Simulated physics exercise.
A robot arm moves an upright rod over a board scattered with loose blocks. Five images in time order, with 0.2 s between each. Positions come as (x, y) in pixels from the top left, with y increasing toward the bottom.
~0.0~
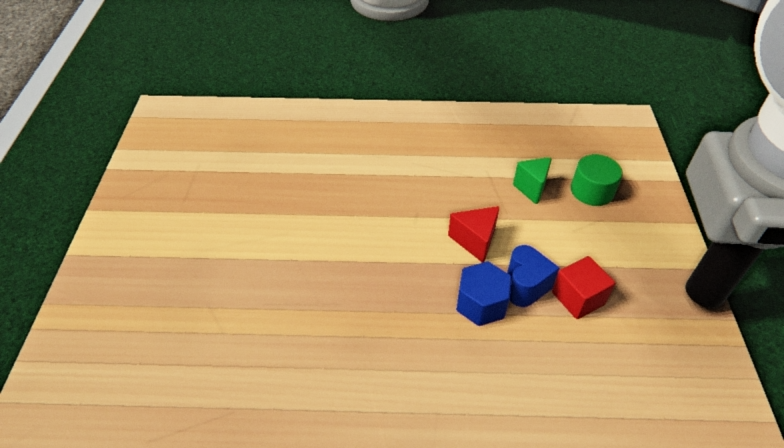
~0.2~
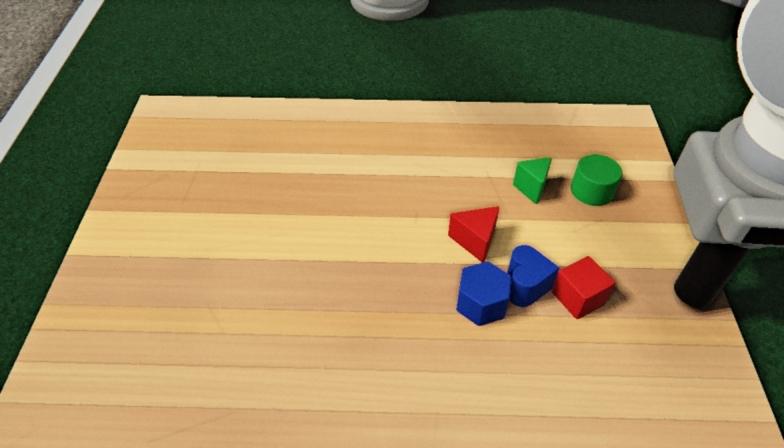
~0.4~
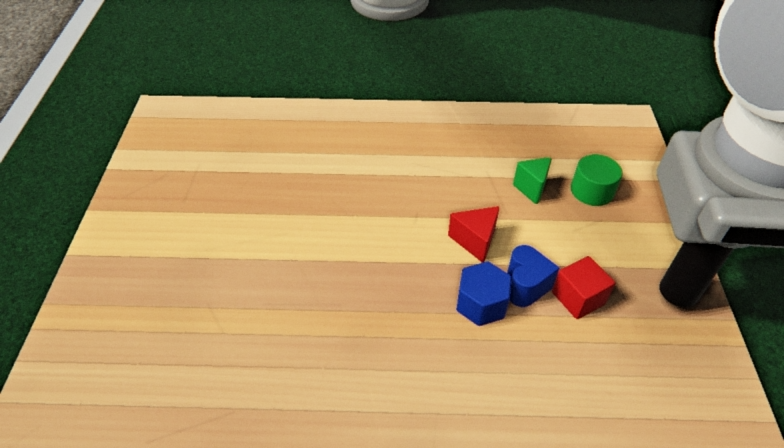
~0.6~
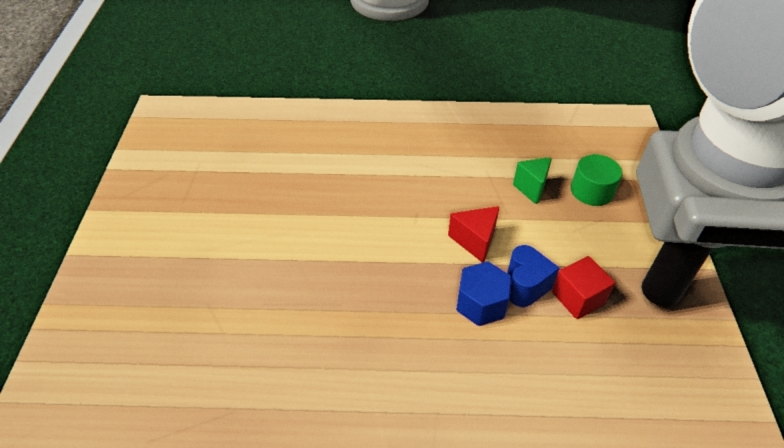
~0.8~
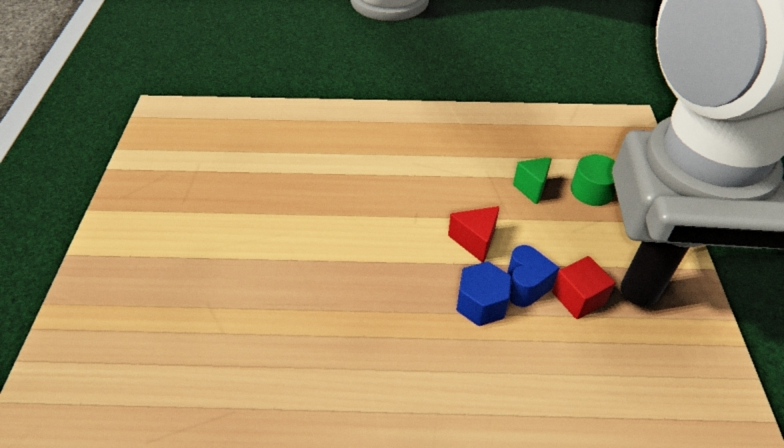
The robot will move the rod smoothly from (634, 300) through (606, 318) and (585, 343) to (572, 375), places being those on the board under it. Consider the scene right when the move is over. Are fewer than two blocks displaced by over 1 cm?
I'd say yes.
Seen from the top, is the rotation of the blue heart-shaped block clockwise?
Final answer: No.
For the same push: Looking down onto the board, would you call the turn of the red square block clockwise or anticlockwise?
Clockwise, from overhead.
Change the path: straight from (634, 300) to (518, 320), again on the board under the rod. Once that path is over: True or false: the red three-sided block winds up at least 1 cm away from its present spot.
That statement is accurate.
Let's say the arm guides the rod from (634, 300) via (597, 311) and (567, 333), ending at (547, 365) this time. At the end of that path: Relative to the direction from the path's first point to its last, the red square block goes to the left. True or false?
The statement is incorrect.
On the path given first. Halfway along, rod (599, 321); blue heart-shaped block (525, 261), turned 20° anticlockwise; red square block (566, 281), turned 50° clockwise.
At the end, rod (576, 367); blue hexagon still; blue heart-shaped block (525, 261), turned 20° anticlockwise; red square block (565, 282), turned 55° clockwise.
